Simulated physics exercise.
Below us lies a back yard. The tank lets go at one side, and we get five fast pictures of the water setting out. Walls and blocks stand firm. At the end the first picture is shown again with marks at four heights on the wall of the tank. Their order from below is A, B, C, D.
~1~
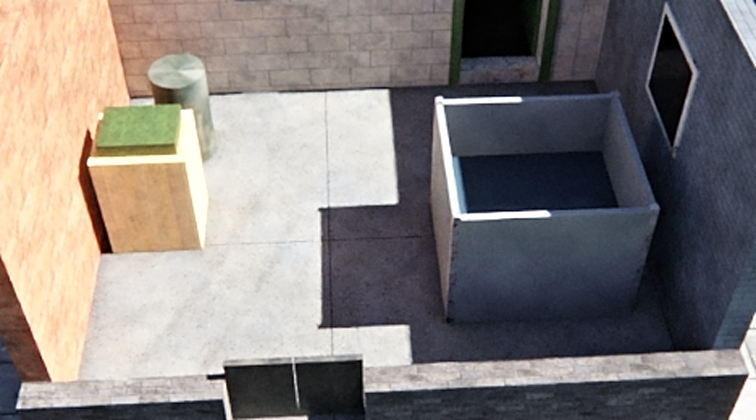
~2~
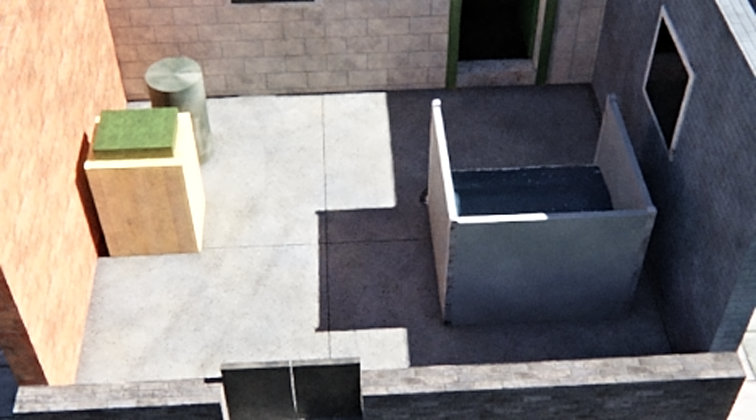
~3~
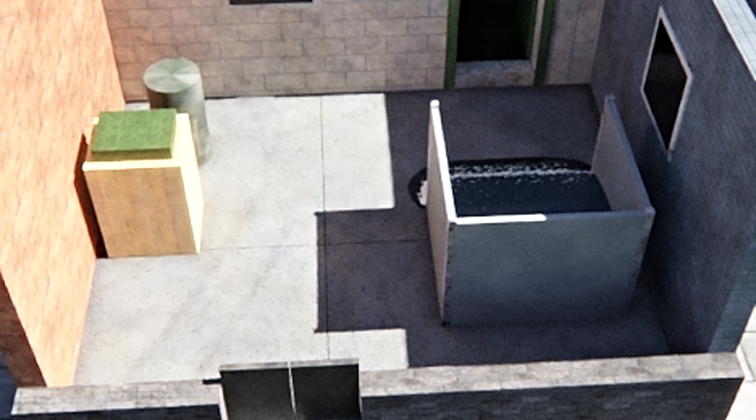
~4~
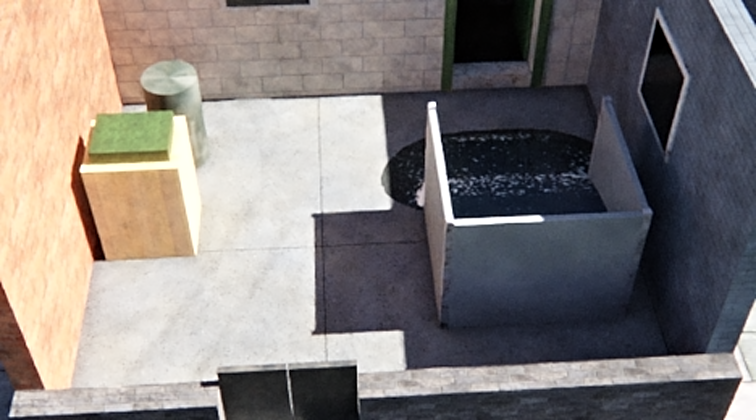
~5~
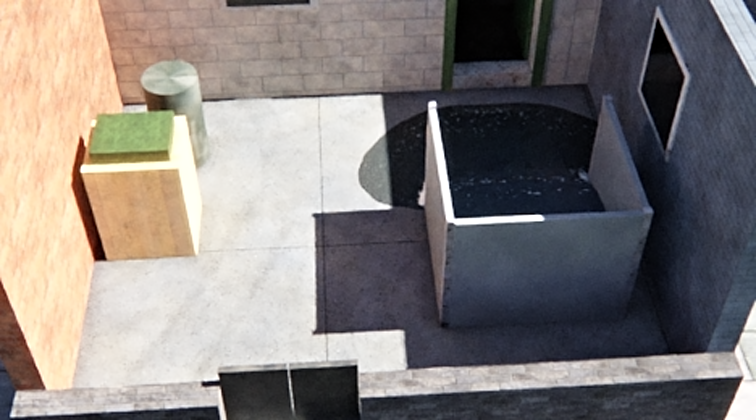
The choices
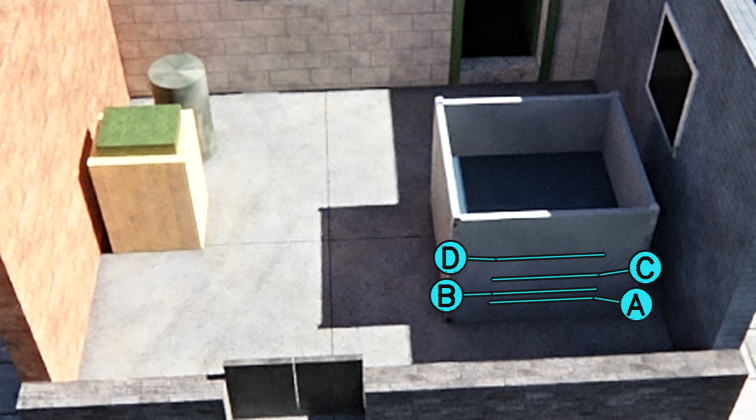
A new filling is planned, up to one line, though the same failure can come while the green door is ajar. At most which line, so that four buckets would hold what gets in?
It is B.
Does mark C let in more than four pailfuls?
Yes.
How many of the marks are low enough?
Two.
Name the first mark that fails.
That would be C.
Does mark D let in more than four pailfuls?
Yes, that goes wrong.
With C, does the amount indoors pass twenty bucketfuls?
No, it does not.
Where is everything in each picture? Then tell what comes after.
The first picture shows water in the tank at rest, its middle at (533, 206); foot of the green doorway at (498, 83); shut gate at (294, 366).
In the second picture, water covers 2 % of the ground, its front hidden from here.
In the third picture, water covers 6 % of the ground, its front hidden from here.
In the fourth picture, 12 % of the ground under water, visible out to (400, 170).
In the fifth picture, 18 % of the ground under water, visible out to (392, 139).
In cyan, A at (542, 300); B at (543, 291); C at (546, 277); D at (549, 256); from the bottom up A, B, C, D.
With A, nothing gets over.
With B, a bucket or two gets in.
With C, about 10 bucketfuls get in.
With D, dozens of bucketfuls pour in.
